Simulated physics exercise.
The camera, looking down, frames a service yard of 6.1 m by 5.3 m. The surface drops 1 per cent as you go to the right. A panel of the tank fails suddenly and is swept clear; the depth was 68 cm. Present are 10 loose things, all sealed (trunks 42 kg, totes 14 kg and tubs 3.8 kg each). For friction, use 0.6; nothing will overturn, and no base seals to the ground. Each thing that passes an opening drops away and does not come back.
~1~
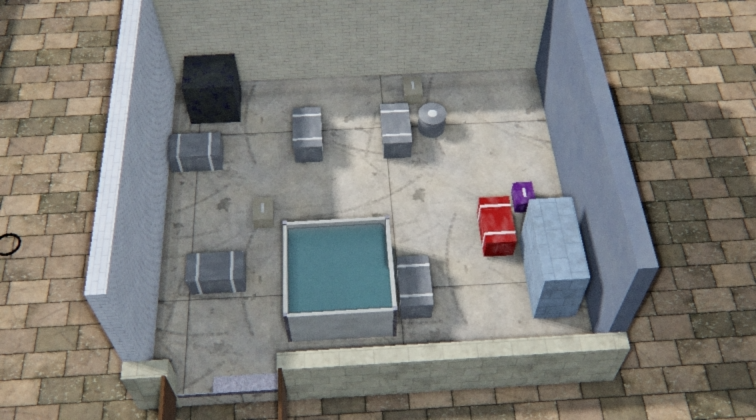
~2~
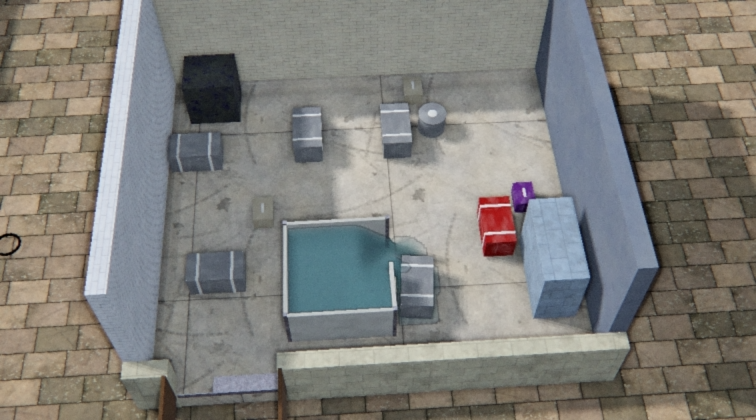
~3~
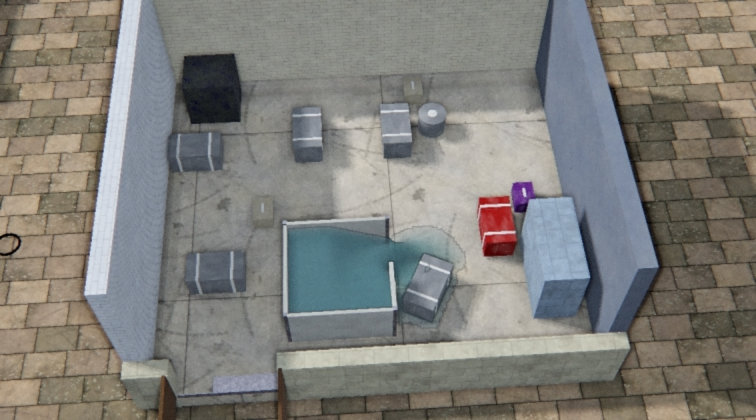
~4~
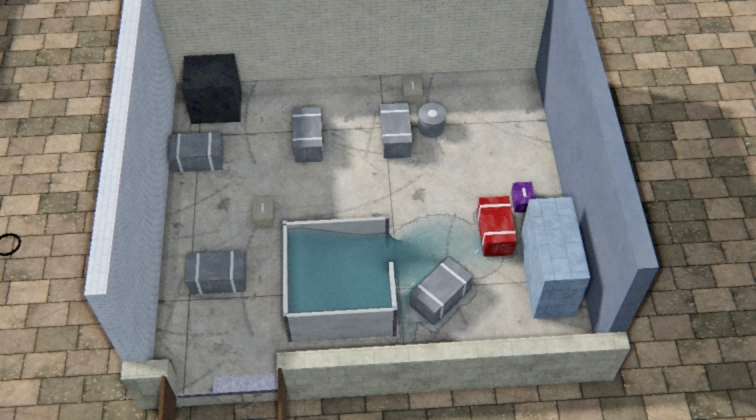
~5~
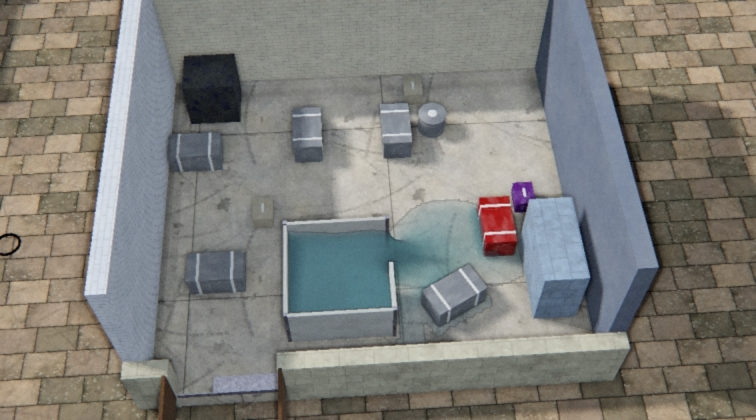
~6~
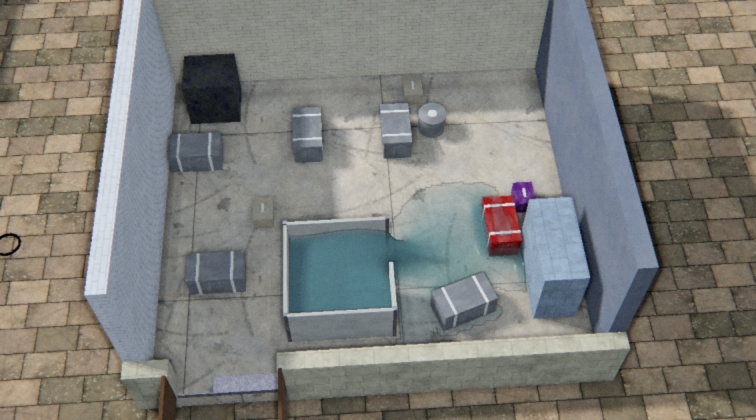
At the start, a walled yard holds a full tank of water, grey trunks, a red trunk and a small purple box. The tank's right side opens and water spreads rightward, swinging the nearby grey trunk around and pushing it right, before the red trunk shifts slightly.
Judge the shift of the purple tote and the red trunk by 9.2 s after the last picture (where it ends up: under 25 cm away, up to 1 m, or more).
Outcome: Purple tote: Moved far. Red trunk: Moved far.
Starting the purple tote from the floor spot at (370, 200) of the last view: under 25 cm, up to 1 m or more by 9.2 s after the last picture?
Observed: Object is barely disturbed.
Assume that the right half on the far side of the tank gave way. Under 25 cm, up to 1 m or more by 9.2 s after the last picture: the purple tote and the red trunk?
In that situation the purple tote stays about where it was, while the red trunk stays about where it was.
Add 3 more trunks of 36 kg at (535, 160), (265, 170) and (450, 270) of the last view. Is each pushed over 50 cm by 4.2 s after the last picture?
In the order listed: Across the line; behind the line; across the line.
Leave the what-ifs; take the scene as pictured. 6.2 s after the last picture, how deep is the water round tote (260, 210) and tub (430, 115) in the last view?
Depths: Near 0 cm, then near 4 cm.
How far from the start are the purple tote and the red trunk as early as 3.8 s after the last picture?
120 and 140 cm, roughly.
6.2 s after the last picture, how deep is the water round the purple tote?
I'd say around 7 cm.
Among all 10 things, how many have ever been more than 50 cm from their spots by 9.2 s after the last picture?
By my tally, 4.
Then, 1.2 s after the last picture the purple tote is near (552, 175), 0.6 m from its start, aground; the red trunk is near (529, 197), 0.6 m from its start, aground; 0 of 10 are out; 0 afloat.
Then, 3.8 s after the last picture the purple tote is near (532, 128), 1.3 m from its start, aground; the red trunk is near (527, 153), 1.3 m from its start, aground; 0 of 10 are out; 1 afloat.
Then, 6.2 s after the last picture the purple tote is near (489, 121), 1.5 m from its start, aground; the red trunk is near (514, 138), 1.6 m from its start, aground; 0 of 10 are out; 1 afloat.
Then, 9.2 s after the last picture the purple tote is near (489, 121), 1.5 m from its start, aground; the red trunk is near (514, 138), 1.6 m from its start, aground; 0 of 10 are out; 1 afloat.
